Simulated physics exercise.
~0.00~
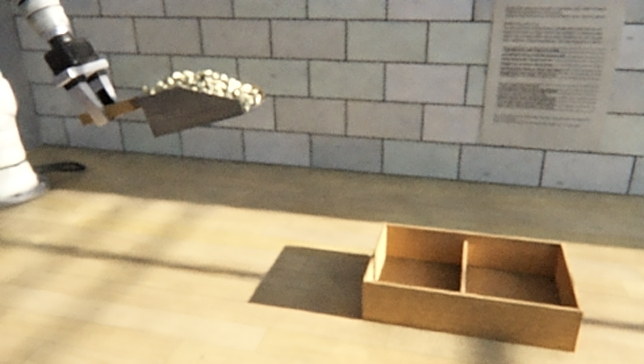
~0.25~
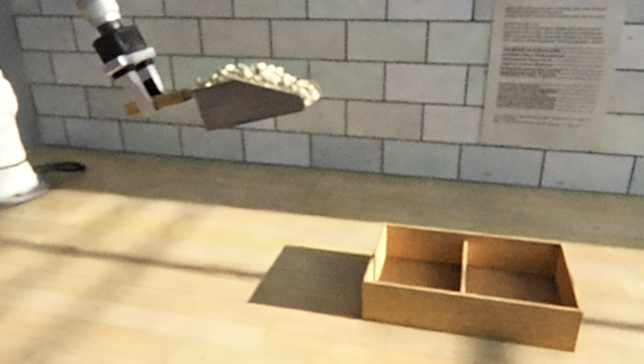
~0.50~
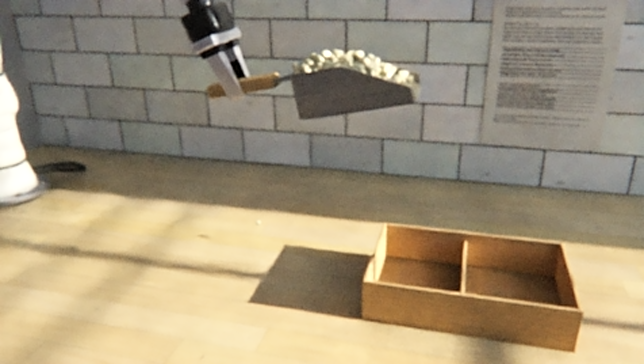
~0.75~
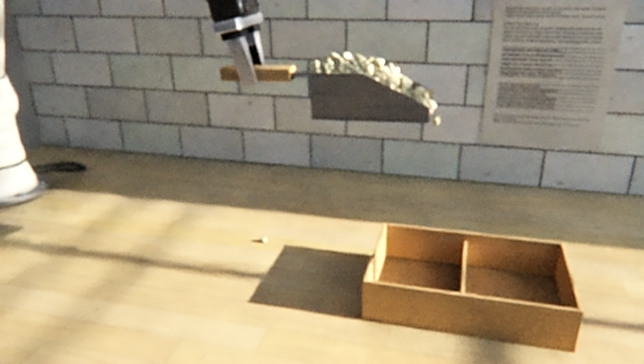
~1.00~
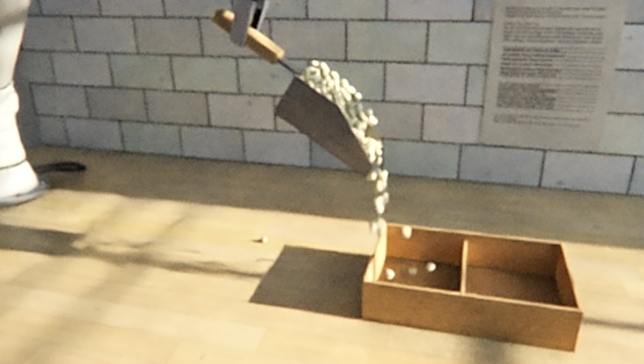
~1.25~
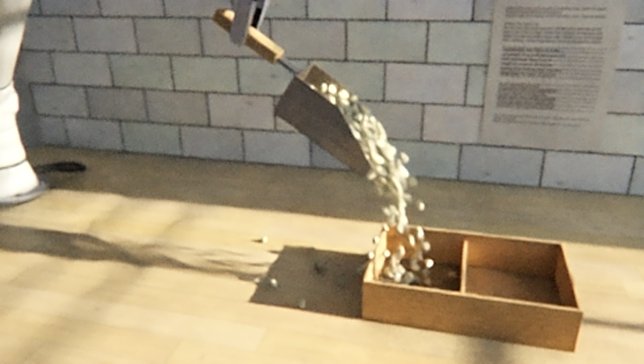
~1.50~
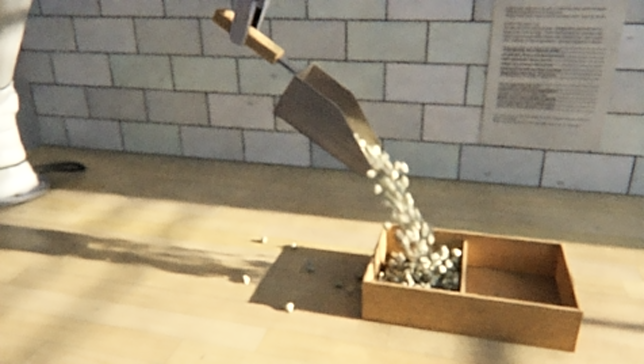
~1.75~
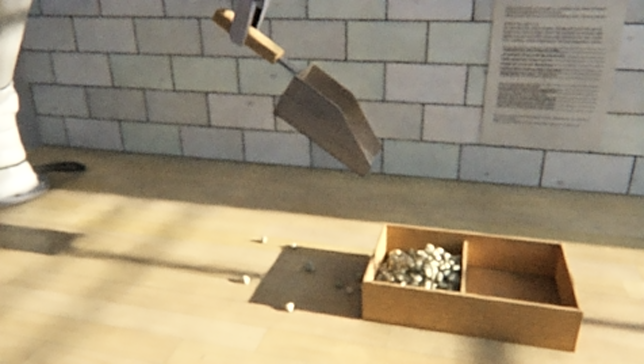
On a sunlit wooden table before a pale brick wall sits an open wooden box, divided into two compartments. A robot arm at the upper left carries a scoop heaped with whitish beans to the right, toward the box. As it slows, the scoop begins to dip, and a stray bean lands on the table. The arm then tips the scoop steeply, and the beans pour off its front edge in a thickening stream into the left compartment, while a few scatter on the table. Finally the emptied scoop hangs still, with the beans piled in the left compartment and the right one apparently empty.
